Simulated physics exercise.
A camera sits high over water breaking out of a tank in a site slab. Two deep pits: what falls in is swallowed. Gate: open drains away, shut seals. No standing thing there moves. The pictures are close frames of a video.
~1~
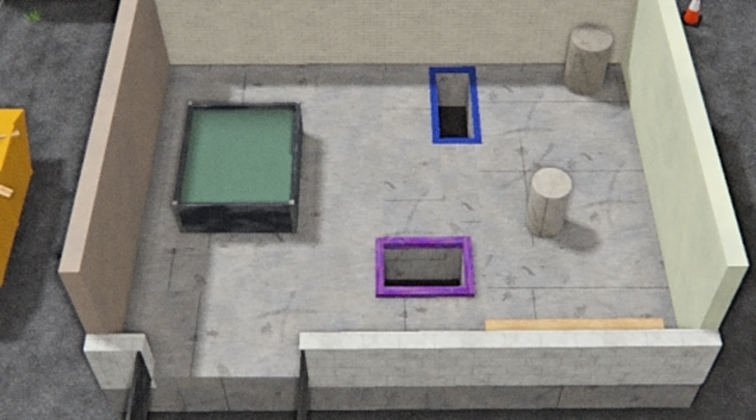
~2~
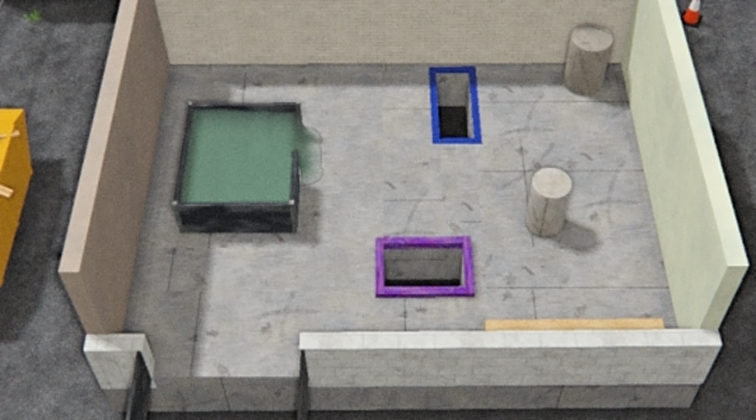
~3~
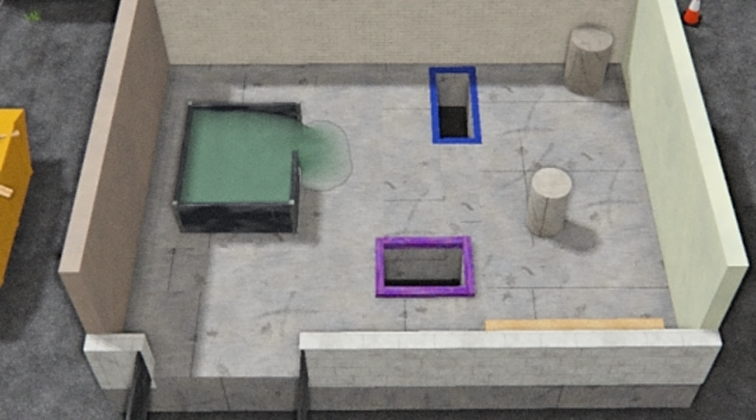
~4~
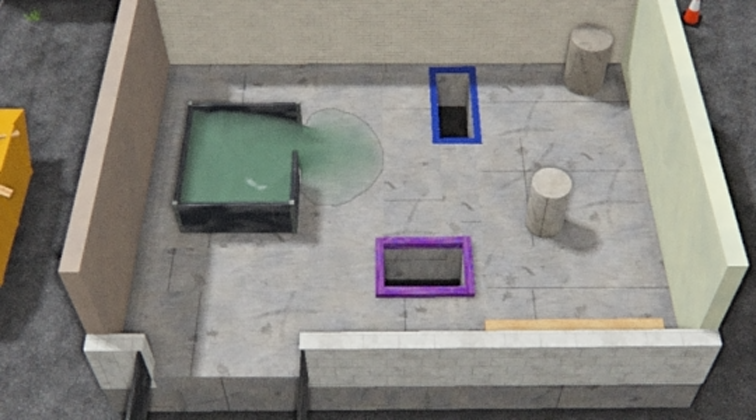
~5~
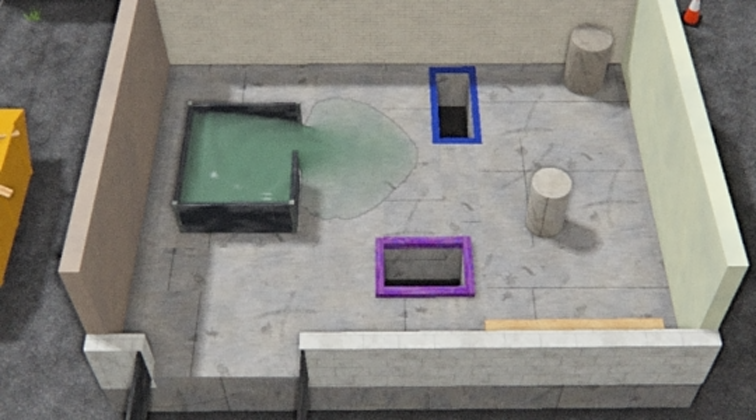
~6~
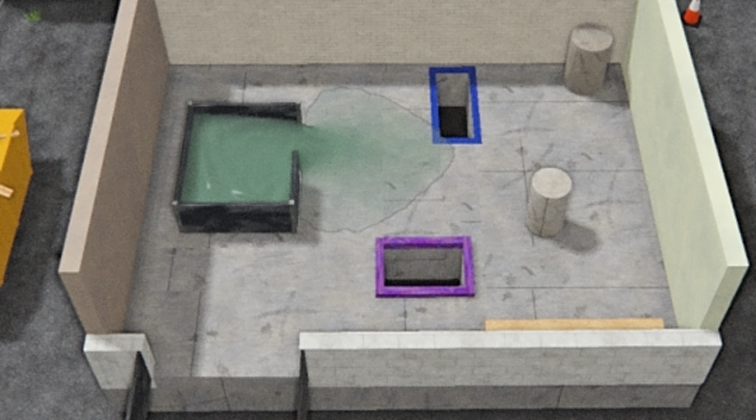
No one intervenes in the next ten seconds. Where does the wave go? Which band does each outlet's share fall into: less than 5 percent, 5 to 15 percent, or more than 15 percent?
The gate pulls in barely a drop - beneath five per cent, the blue pit pulls in a good deal - past fifteen per cent, the purple pit pulls in barely a drop - beneath five per cent.
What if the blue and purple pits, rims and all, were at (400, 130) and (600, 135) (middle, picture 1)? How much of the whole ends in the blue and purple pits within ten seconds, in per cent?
Blue 55 %; purple 0 %.
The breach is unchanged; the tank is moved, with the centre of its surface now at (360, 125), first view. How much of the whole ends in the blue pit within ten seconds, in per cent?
Blue: 80 %.
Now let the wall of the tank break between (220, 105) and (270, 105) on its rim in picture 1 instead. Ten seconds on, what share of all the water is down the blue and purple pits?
Blue 35 %, purple 0 %.
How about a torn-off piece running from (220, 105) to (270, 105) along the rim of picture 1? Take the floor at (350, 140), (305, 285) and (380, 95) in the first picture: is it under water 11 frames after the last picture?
Taking them in order, I'd say not reached, not reached and swamped.
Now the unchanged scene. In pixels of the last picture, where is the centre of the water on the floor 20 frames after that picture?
Centre of the water: Near (385, 176).
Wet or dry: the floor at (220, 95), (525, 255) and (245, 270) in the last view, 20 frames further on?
Taking them in the order given: Spared, then swamped, then spared.
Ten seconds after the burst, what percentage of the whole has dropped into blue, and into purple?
First 44 %, then 0 %.
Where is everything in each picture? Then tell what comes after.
Still water in the tank at (240, 155), in the first picture.
The front is at (310, 131), out from the gap at (297, 147), in the second picture.
The front is at (339, 181), out from the gap at (297, 149), in the third picture.
The front is at (378, 169), out from the gap at (297, 149), in the fourth picture.
Water pours out at (297, 149) and has run to (412, 151), in the fifth picture.
Water pours out at (297, 149) and has run to (447, 148), in the sixth picture.
A moment on, water covers 25 % of the floor; the gate 0 %, the blue pit 4 %, the purple pit 0 %.
Next, water covers 35 % of the floor; the gate 0 %, the blue pit 12 %, the purple pit 0 %.
Then, water covers 45 % of the floor; the gate 0 %, the blue pit 22 %, the purple pit 0 %.
Later, water covers 50 % of the floor; the gate 0 %, the blue pit 32 %, the purple pit 0 %.
In the end, water covers 60 % of the floor; the gate 0 %, the blue pit 44 %, the purple pit 0 %.
